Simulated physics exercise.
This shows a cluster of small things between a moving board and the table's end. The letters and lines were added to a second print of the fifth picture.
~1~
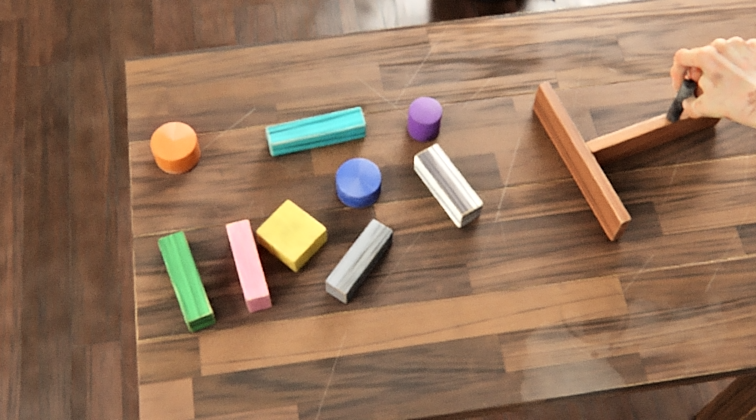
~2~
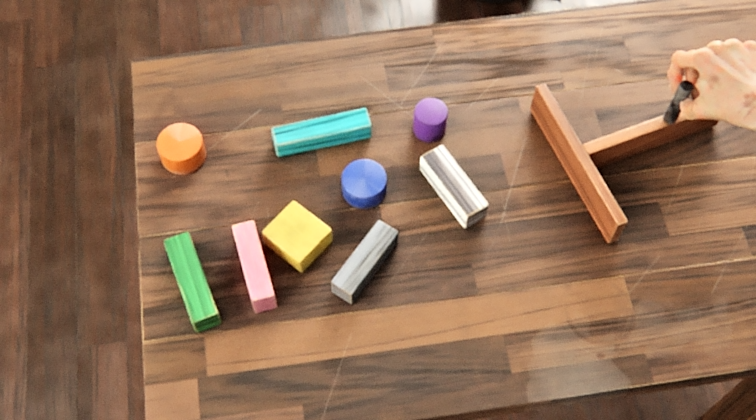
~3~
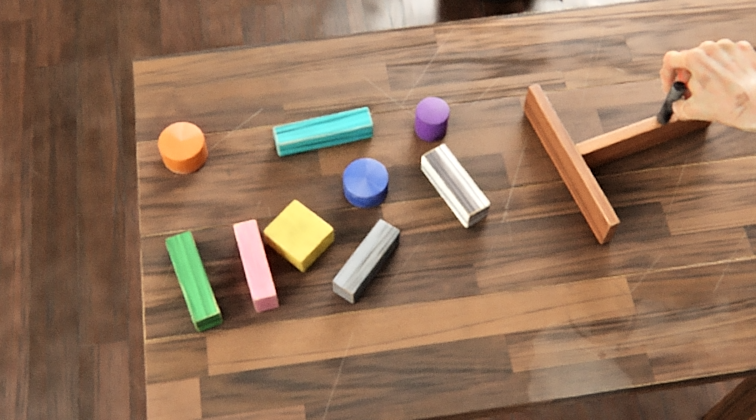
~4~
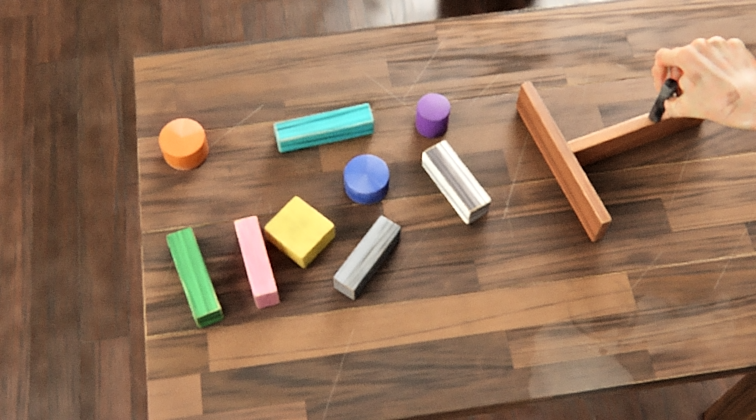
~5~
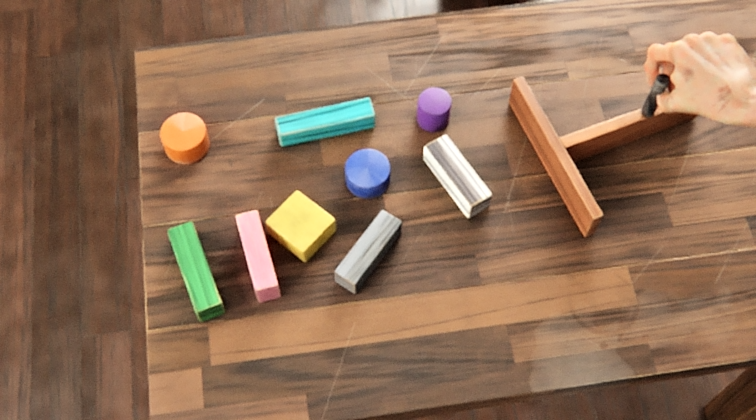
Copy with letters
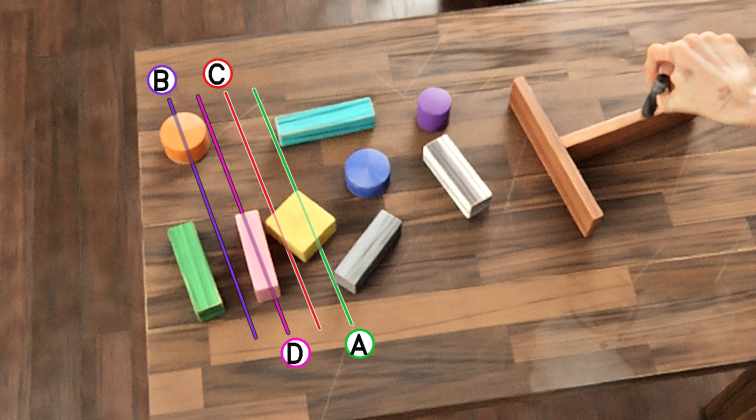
On a wooden table, a hand slides a brown board slightly left toward colourful blocks.
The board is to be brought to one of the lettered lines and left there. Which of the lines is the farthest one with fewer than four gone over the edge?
Up to line B.
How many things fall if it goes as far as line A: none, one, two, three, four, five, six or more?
By then, none.
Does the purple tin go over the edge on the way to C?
No.
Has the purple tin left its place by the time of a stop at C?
Yes.
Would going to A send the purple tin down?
By then, no.
On the copy, A at (300, 200); B at (210, 211); C at (269, 204); D at (240, 207).
On B. First, board (435, 160); turquoise stick (321, 122); purple tin (385, 125).
Then, board (310, 176); orange tin (159, 141); green stick (188, 275).
Finally, board (209, 189); orange tin over the edge; blue tin (153, 203); one fallen.
By contrast, A is within the limit but short; C is within the limit but short; D is within the limit but short.
